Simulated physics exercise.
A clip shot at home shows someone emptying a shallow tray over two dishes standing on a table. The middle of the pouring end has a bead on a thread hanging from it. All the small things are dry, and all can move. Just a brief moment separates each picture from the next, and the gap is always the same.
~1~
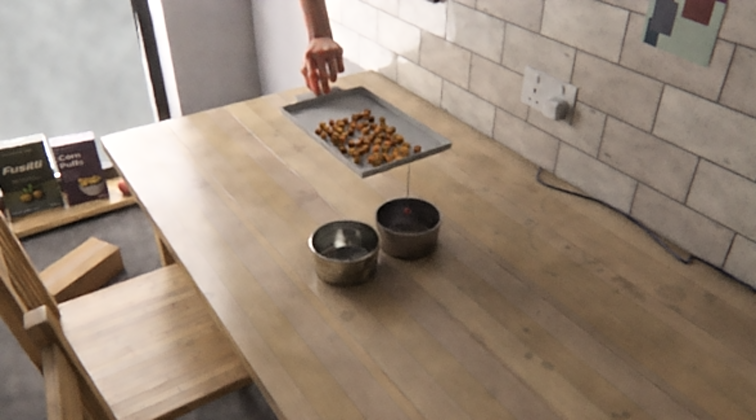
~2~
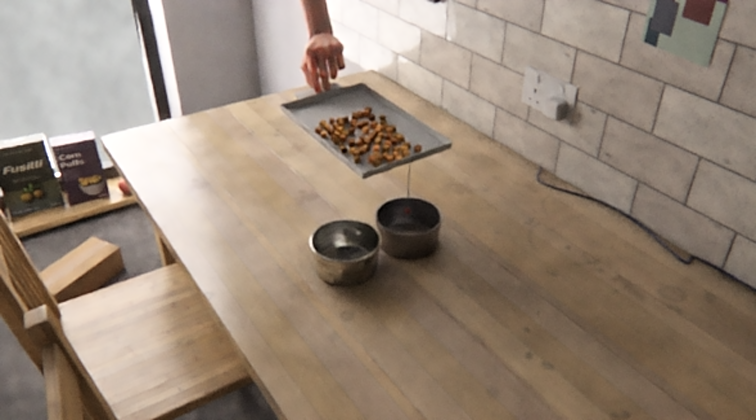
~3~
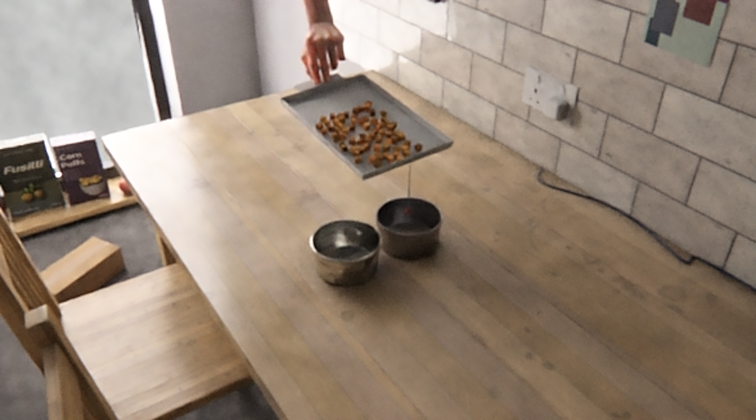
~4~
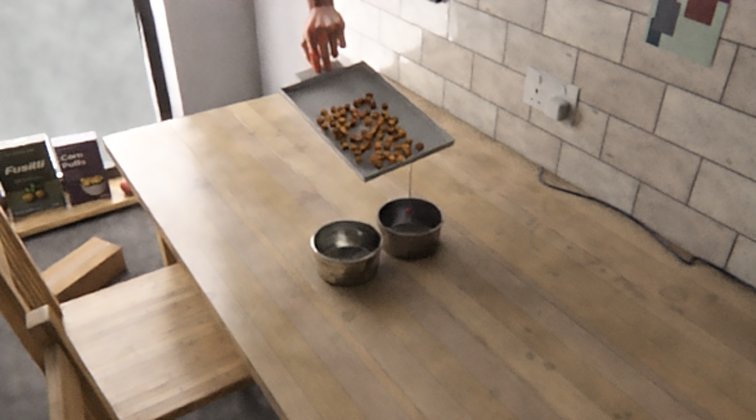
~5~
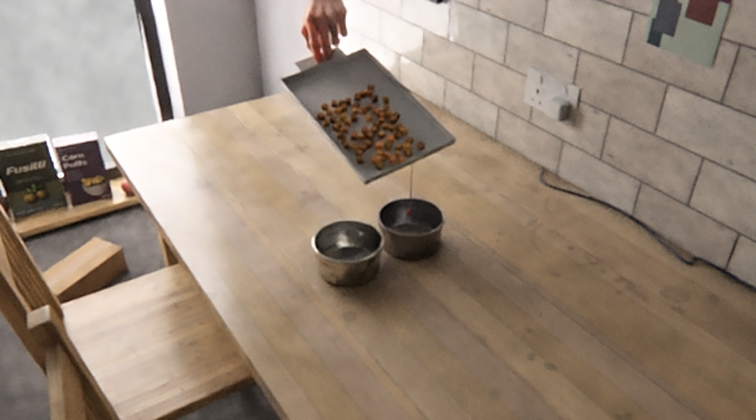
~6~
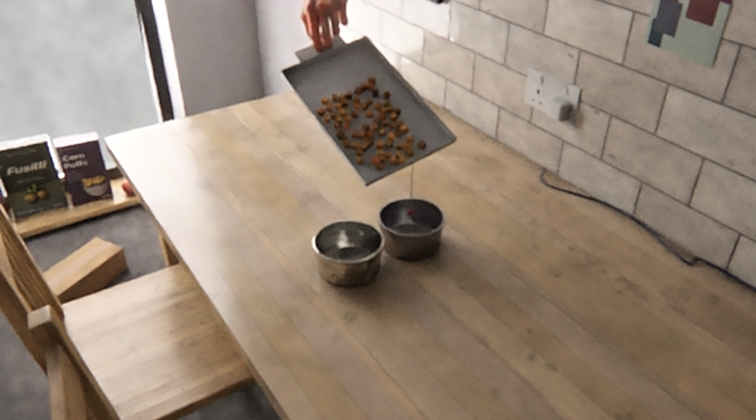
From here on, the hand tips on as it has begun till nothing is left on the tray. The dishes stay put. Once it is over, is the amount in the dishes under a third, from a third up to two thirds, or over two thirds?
The dishes will most likely catch one to two thirds of the load.
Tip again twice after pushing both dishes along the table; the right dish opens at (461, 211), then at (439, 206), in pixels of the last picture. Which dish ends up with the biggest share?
Well, the first time it's the one placed on the left, and the second time it's the one placed on the left.
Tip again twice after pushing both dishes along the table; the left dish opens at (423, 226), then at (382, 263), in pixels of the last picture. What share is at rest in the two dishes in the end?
It would be roughly 10 per cent, followed by roughly 50 per cent.
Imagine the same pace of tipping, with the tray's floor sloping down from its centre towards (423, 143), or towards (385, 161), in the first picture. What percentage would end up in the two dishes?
About 20 %, then 20 %.
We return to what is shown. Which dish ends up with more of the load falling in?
It's the one on the left.
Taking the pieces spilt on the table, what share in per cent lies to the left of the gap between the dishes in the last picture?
Around 20 %.
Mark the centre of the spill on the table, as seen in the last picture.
Centre: Close to (412, 279).
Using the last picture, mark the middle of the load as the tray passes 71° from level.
The middle of the pieces sits at roughly (376, 153).
Shortly afterwards, tray tipped steeply; the whole lot on the tray.
Next, tray tipped past a quarter turn; all but a few on the tray; only a few in the air.
Some moments later, tray tipped past a quarter turn; near half in the left dish; a little in the right dish; near half outside both; only a few in the air.
In the end, tray tipped past a quarter turn; near half in the left dish; a little in the right dish; near half outside both; only a few in the air.
